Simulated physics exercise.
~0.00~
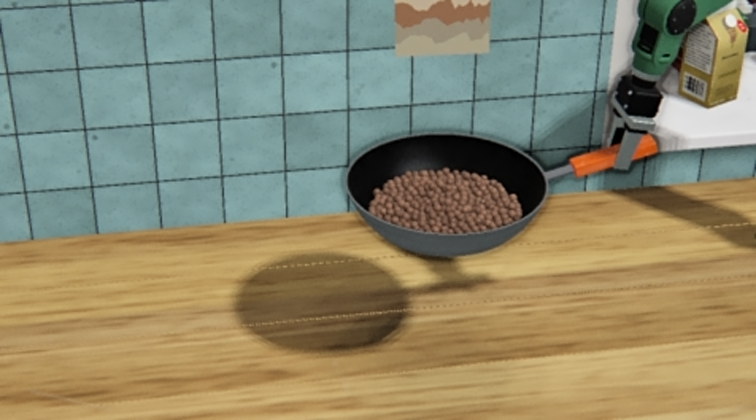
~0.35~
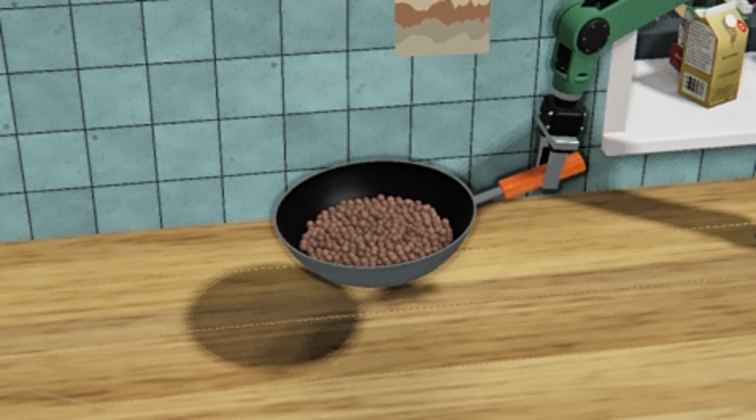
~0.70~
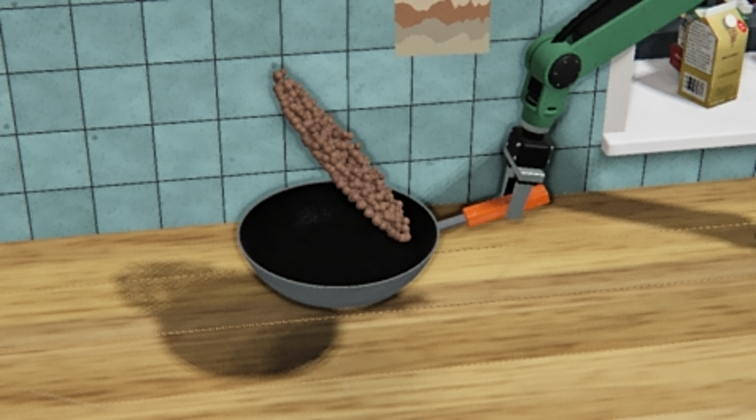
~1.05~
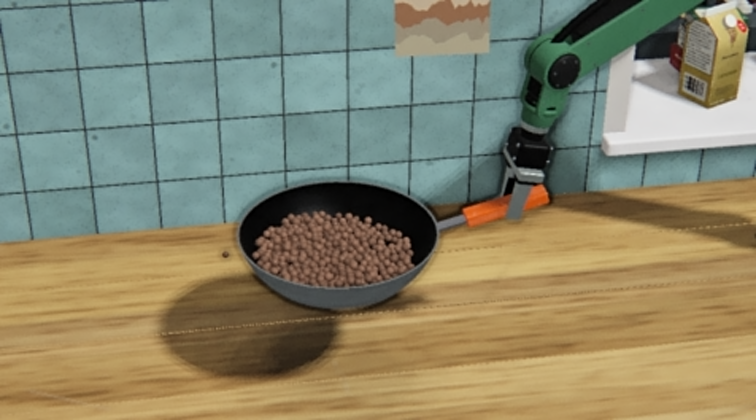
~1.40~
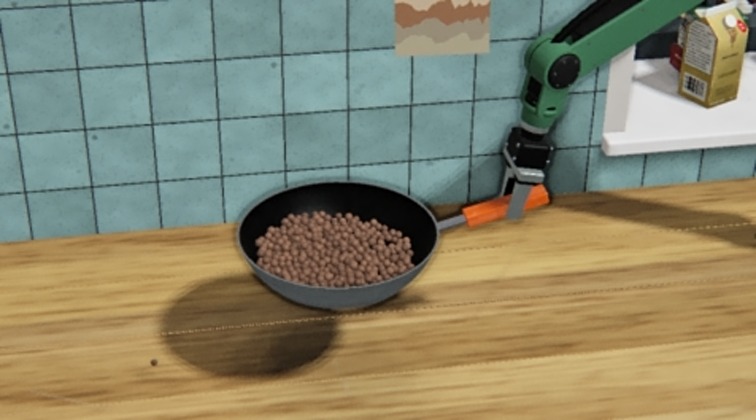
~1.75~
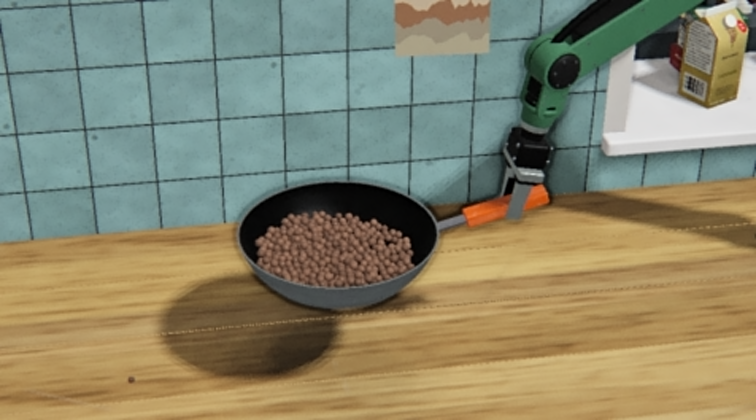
In this clip, a green robot arm gripping the orange handle of a dark frying pan moves it left and down, tossing its heap of small brown beads upward; nearly all land back in the pan, while one stray bead ends up on the wooden surface.
